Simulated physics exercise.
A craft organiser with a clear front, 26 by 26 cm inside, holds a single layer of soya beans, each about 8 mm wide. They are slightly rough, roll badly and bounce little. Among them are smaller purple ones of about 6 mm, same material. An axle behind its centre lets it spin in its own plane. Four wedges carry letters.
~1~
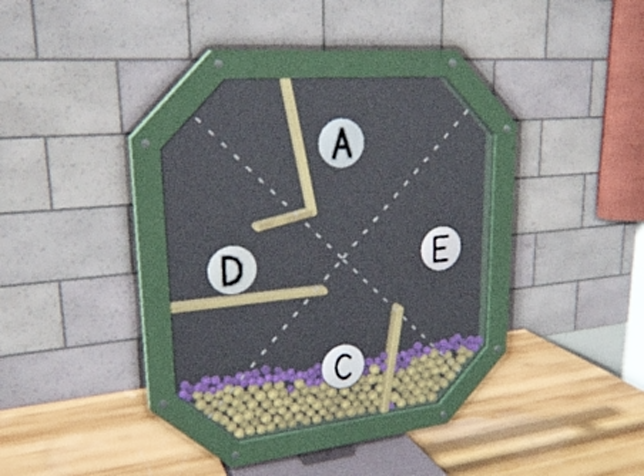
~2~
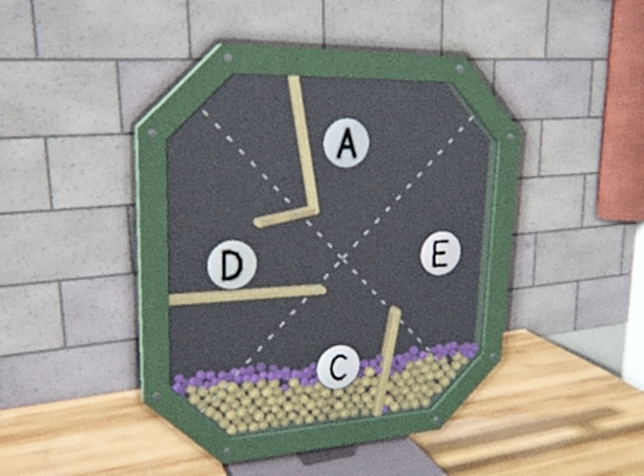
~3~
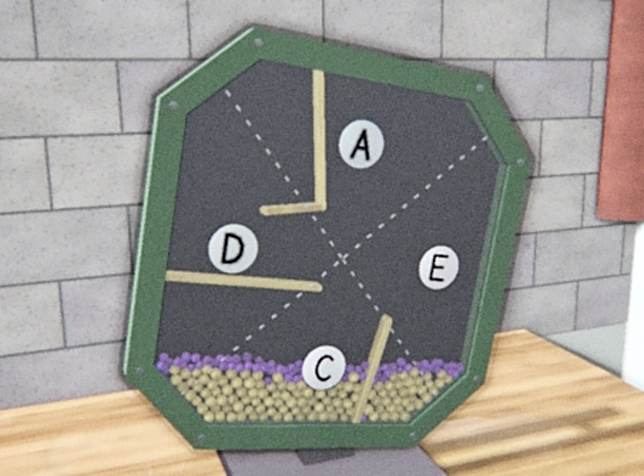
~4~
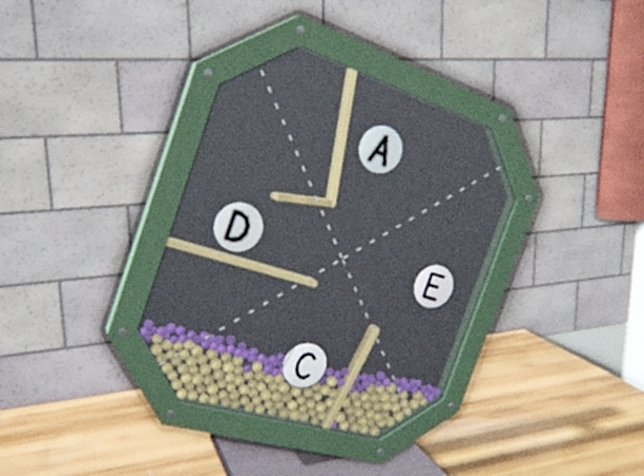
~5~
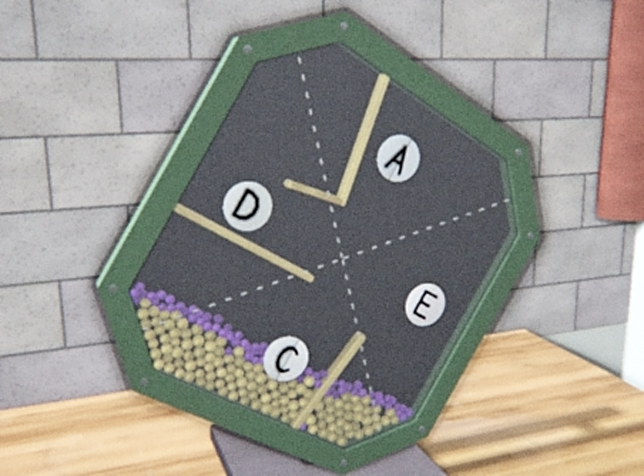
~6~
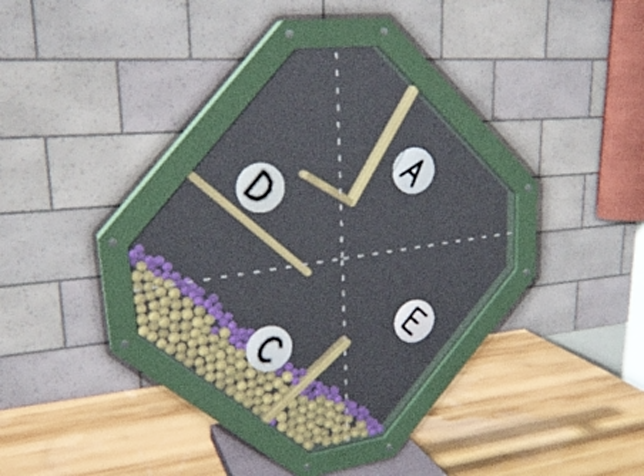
The clip opens on an upright, green-framed octagonal case above a wooden surface, with small tan balls topped by purple ones along its bottom. The case turns clockwise, carrying its bars and lettered discs around, while the balls' surface shifts from rising gently rightward to sloping steeply down from the left.
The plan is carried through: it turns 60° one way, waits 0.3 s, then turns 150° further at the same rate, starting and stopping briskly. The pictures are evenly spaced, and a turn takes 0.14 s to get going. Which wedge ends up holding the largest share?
It is A.
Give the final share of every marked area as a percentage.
Wedge A: 80; wedge C: 0; wedge D: 0; wedge E: 20.
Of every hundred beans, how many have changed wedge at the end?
Roughly 95 per cent.
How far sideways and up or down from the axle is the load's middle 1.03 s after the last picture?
Some 6 cm left and 2 cm below.
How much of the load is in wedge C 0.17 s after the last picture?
Roughly 85 per cent.
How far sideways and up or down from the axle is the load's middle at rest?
About 9 cm left and 6 cm below.
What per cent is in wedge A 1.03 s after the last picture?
Some 0 per cent.
Then, 0.17 s later than the last picture, it stands 60° clockwise; the beans' middle is 9 cm left of and 5 cm below the centre; C 85 %, D 5 %, E 10 %.
Then, 1.03 s later than the last picture, it stands 136° clockwise; the beans' middle is 6 cm left of and 2 cm below the centre; C 40 %, E 55 %.
Then, 1.58 s later than the last picture, it has come round 210° clockwise; the beans' middle is 10 cm left of and 5 cm below the centre; A 65 %, E 35 %.
At rest 2.4 s after the last picture, it has come round 210° clockwise; A 80 %, C 0 %, D 0 %, E 20 %.
